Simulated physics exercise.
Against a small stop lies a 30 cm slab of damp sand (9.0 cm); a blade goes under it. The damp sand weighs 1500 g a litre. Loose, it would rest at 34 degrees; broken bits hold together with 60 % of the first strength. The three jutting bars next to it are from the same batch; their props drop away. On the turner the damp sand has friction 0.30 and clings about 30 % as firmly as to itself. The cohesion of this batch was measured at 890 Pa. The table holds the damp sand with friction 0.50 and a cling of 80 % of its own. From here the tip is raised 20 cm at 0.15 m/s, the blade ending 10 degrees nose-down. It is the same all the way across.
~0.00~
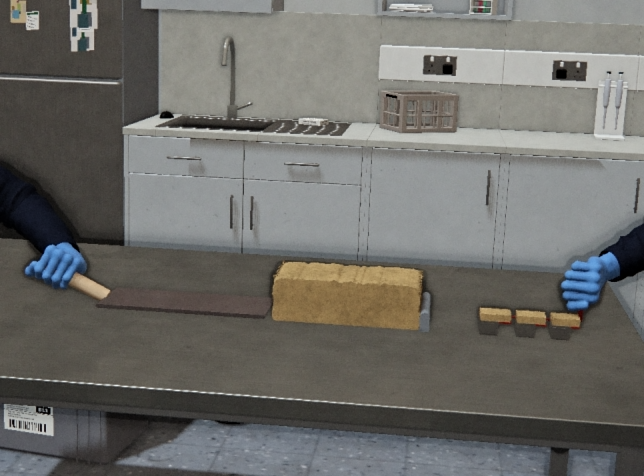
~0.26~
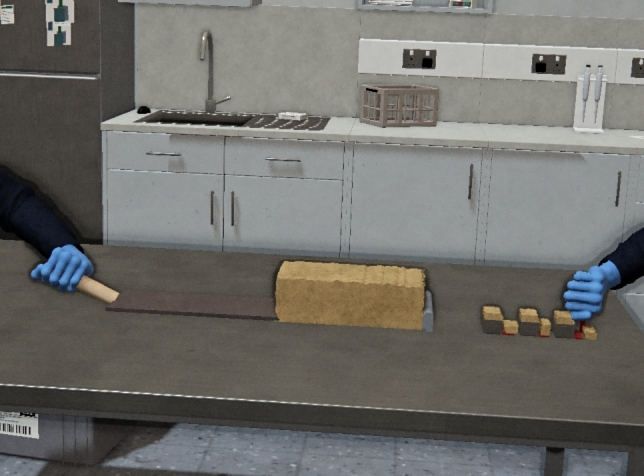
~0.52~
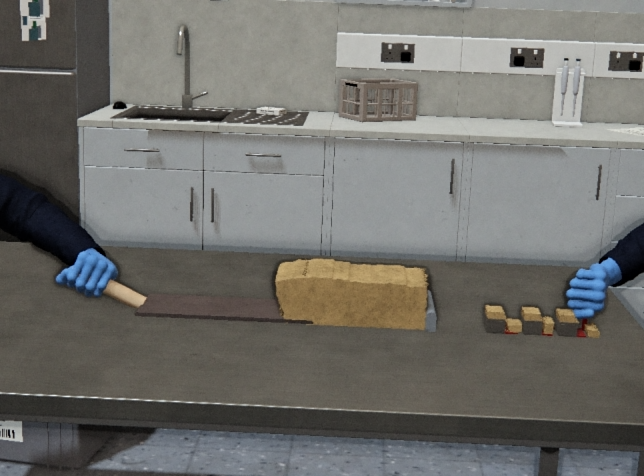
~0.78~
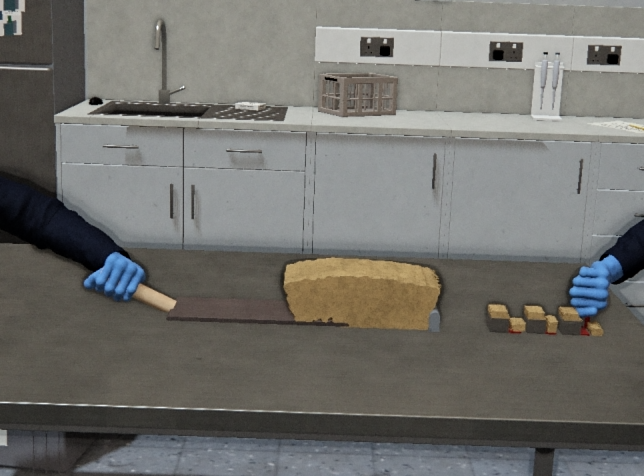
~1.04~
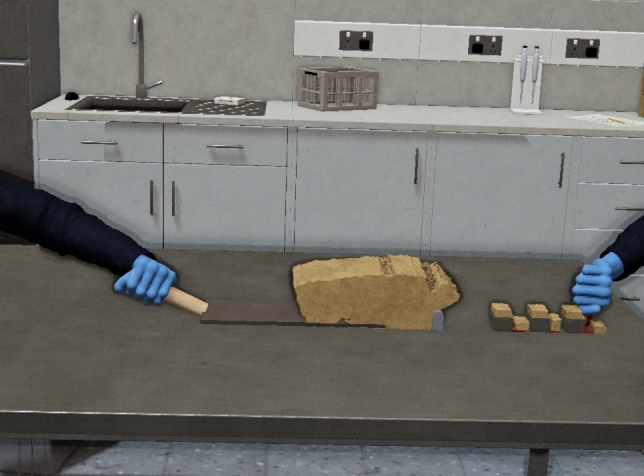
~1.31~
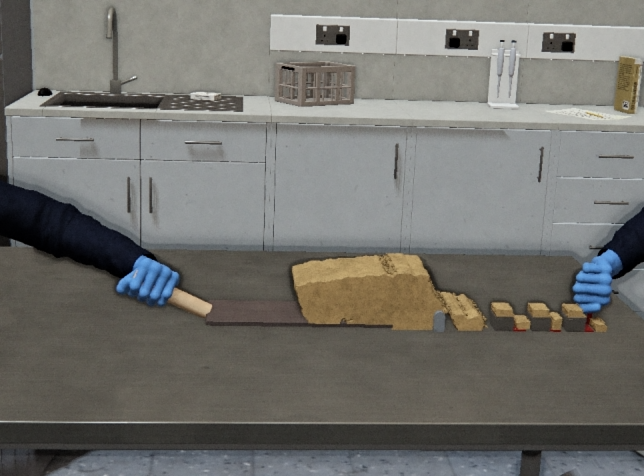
In a lab kitchen, a gloved hand slides a flat blade rightward beneath a block of damp sand on a dark table, while the ends of three small bars at right sag. The block bulges and cracks, then a chunk breaks off its right side onto the table.
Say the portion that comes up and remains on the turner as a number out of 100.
It comes to some 56 %.
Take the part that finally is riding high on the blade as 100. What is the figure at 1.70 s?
Some 40 per cent.
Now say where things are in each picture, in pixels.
Handle end of the blade at (97, 306), not yet moved; top of the damp sand at (347, 282); bar tips down by 0, 0, 0 (left to right), in the first picture.
Handle end of the blade at (107, 310), moved 2.8 cm; top of the damp sand at (278, 278); bar tips down by 2.6 cm, 2.9 cm, 2.8 cm (left to right), in the second picture.
Handle end of the blade at (136, 315), moved 9.4 cm; top of the damp sand at (314, 277); bar tips down by 2.6 cm, 2.9 cm, 2.9 cm (left to right), in the third picture.
Handle end of the blade at (168, 319), moved 16 cm; top of the damp sand at (351, 277); bar tips down by 2.6 cm, 2.9 cm, 2.9 cm (left to right), in the fourth picture.
Handle end of the blade at (202, 322), moved 22 cm; top of the damp sand at (400, 274); bar tips down by 2.6 cm, 2.9 cm, 2.9 cm (left to right), in the fifth picture.
Handle end of the blade at (207, 324), moved 24 cm; top of the damp sand at (402, 273); bar tips down by 2.6 cm, 2.9 cm, 2.9 cm (left to right), in the sixth picture.
After 1.70 s, the tip is 6.3 cm up.
After 2.17 s, the tip is 13 cm up.
After 2.63 s, the tip is 20 cm up and 56 % is riding high on the blade.
After 3.10 s, the tip is 20 cm up and 56 % is riding high on the blade.
After 3.20 s, at the end, the tip is 20 cm up and 56 % is riding high on the blade.
